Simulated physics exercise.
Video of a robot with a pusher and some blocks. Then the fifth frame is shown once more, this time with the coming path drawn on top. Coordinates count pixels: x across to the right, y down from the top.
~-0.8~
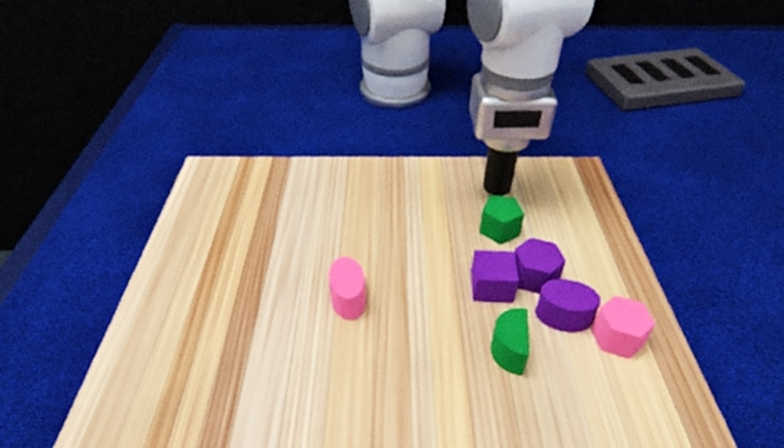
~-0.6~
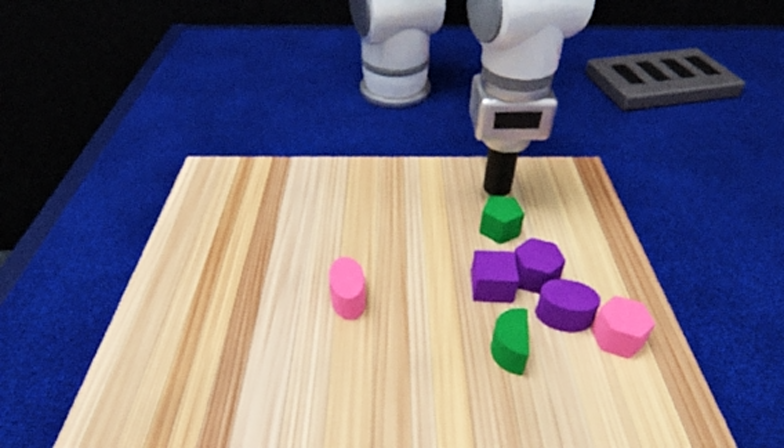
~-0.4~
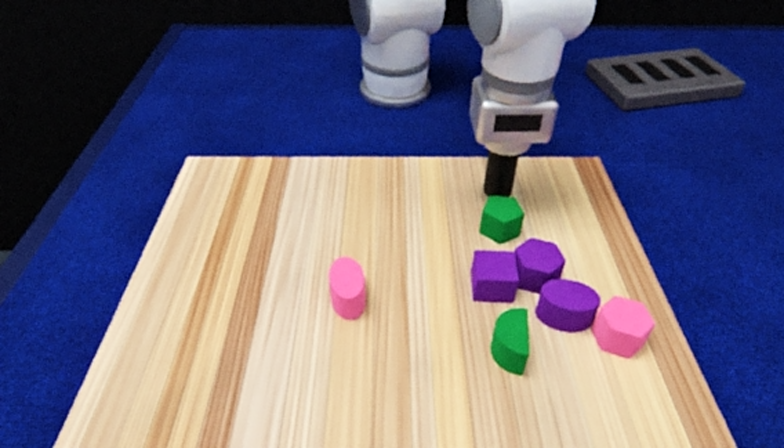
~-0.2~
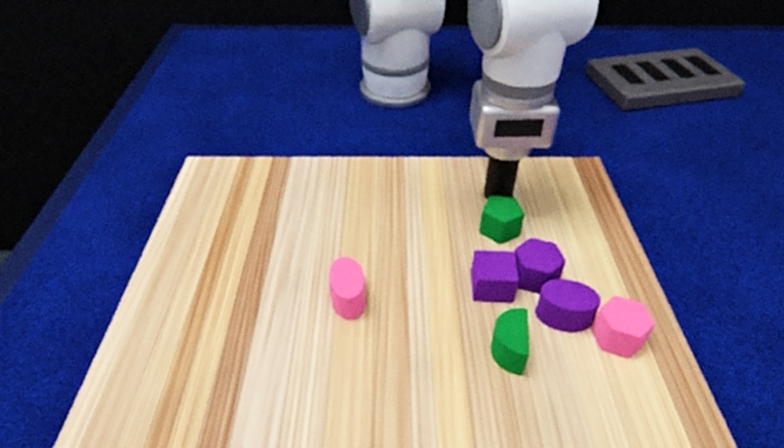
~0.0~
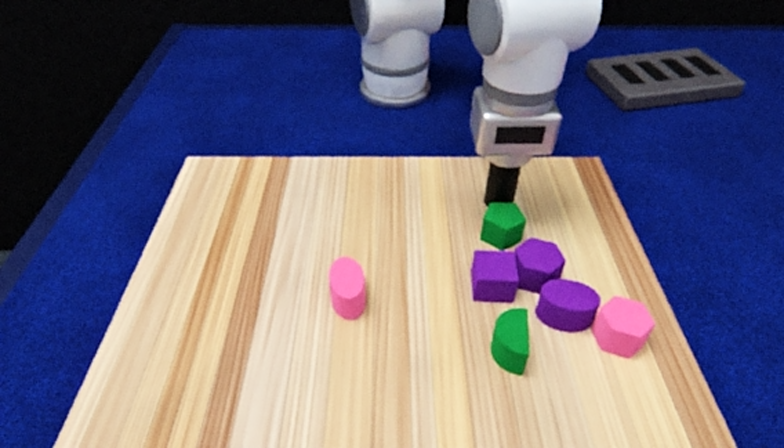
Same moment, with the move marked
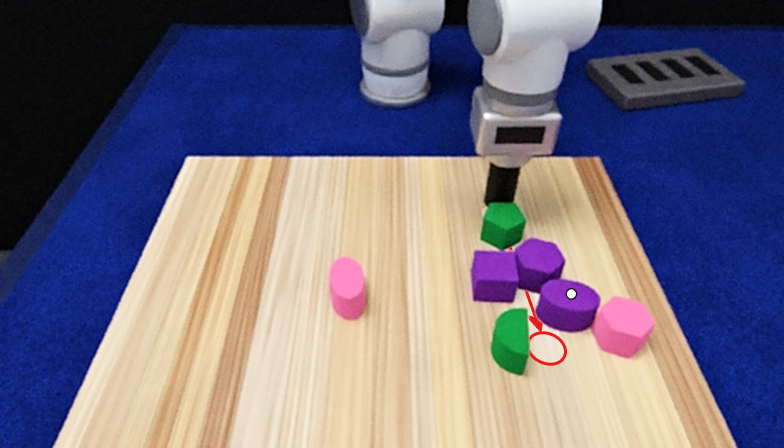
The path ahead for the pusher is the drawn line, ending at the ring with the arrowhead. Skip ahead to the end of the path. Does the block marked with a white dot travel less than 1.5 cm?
No, I don't think so.
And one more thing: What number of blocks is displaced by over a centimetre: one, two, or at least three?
Answer: Three or more.
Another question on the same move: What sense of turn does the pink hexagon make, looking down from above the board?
Anticlockwise.
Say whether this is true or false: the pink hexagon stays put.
Verdict: False.
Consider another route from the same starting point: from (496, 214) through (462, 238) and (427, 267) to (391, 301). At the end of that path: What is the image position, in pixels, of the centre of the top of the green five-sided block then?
Somewhere near (500, 228).
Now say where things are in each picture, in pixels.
Tip of the pusher at (497, 188), middles of tops, purple square piece at (496, 265), green five-sided block at (503, 208), purple hexagon at (540, 254), purple oval at (571, 294), pink hexagon at (628, 315), in the first picture.
Pusher at (497, 189), nothing pushed, in the second picture.
Pusher at (497, 192), nothing pushed, in the third picture.
Pusher at (498, 197), nothing pushed, in the fourth picture.
Pusher at (498, 204), purple square piece at (496, 265), green five-sided block at (504, 214), purple hexagon at (540, 254), purple oval at (571, 294), pink hexagon at (628, 315), in the fifth picture.
The line goes straight from (496, 214) to (547, 348); the dot is on the purple oval.
The first path, step by step. One third of the way, pusher at (514, 242); purple square piece at (493, 275), turned 35° clockwise; green five-sided block at (522, 255); purple hexagon at (555, 281); purple oval at (585, 316), turned 15° anticlockwise; pink hexagon at (642, 323), turned 25° anticlockwise.
Two thirds of the way, pusher at (531, 286); purple square piece at (485, 294), turned 70° clockwise; green five-sided block at (540, 304); purple hexagon at (577, 335); purple oval at (619, 368), turned 50° anticlockwise; pink hexagon at (643, 324), turned 30° anticlockwise.
At the end, pusher at (550, 338); purple square piece at (485, 294), turned 70° clockwise; green five-sided block at (569, 363), turned 20° anticlockwise; purple hexagon at (619, 390); purple oval at (674, 417), turned 70° anticlockwise; pink hexagon at (643, 324), turned 30° anticlockwise.
